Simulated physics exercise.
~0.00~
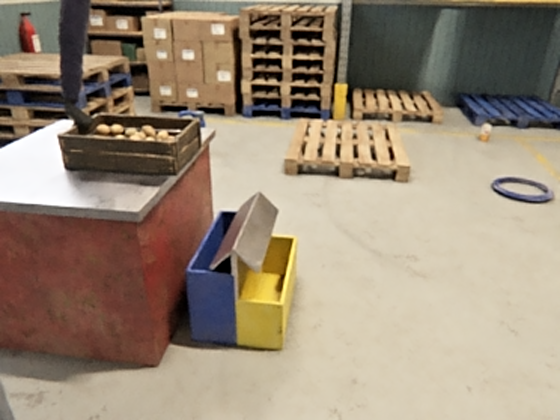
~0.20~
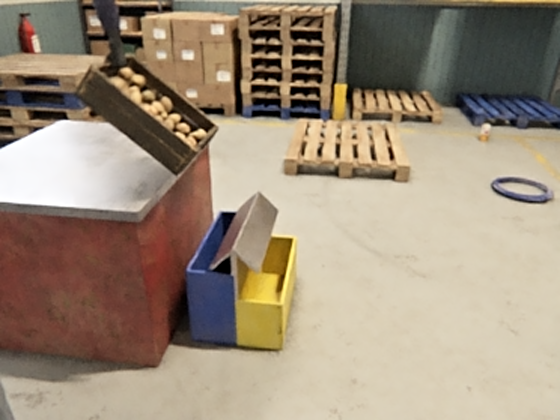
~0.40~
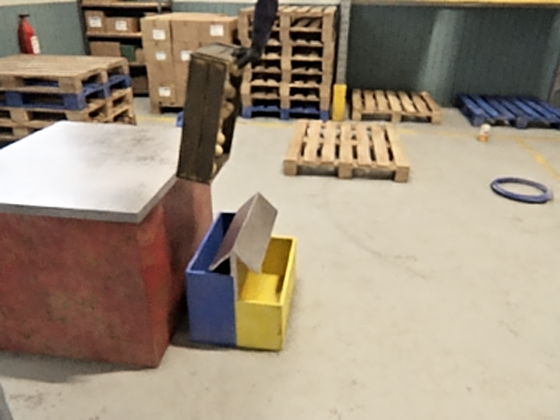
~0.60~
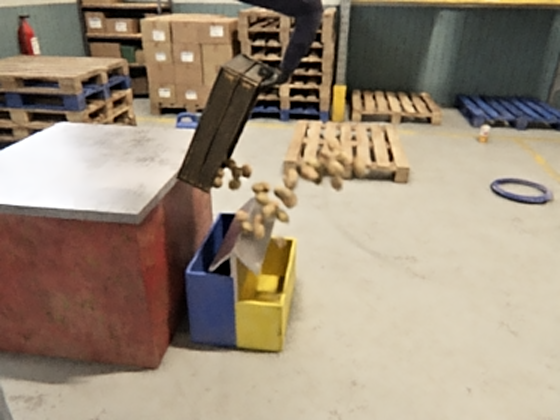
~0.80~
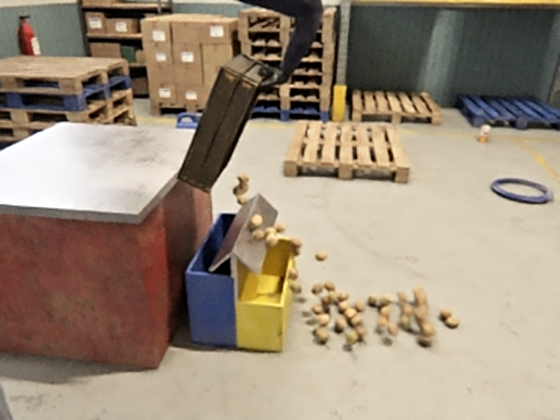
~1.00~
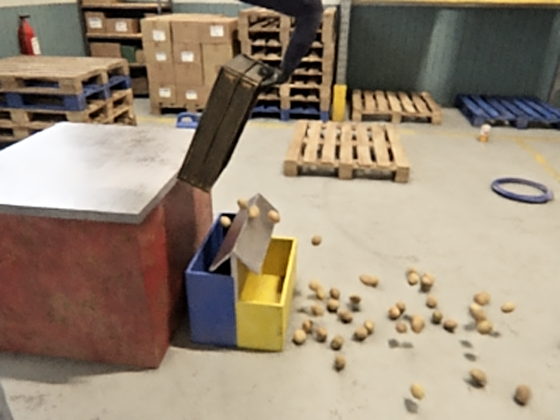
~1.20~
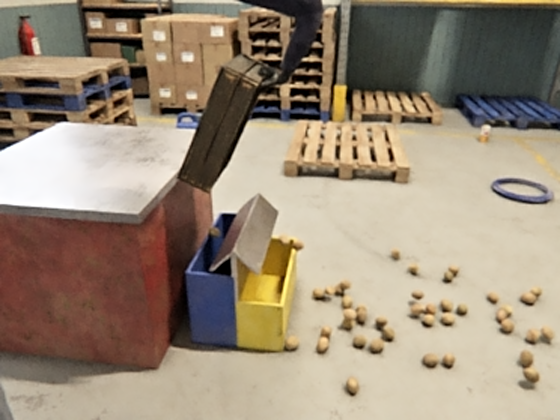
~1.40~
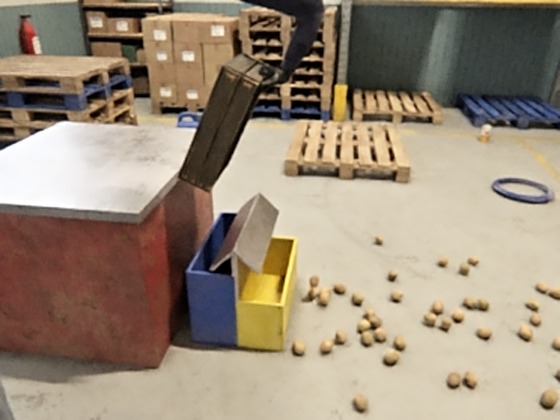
Potatoes tipping from a dark crate over a red bench, mostly overshooting blue and yellow boxes and scattering rightwards across a warehouse floor.
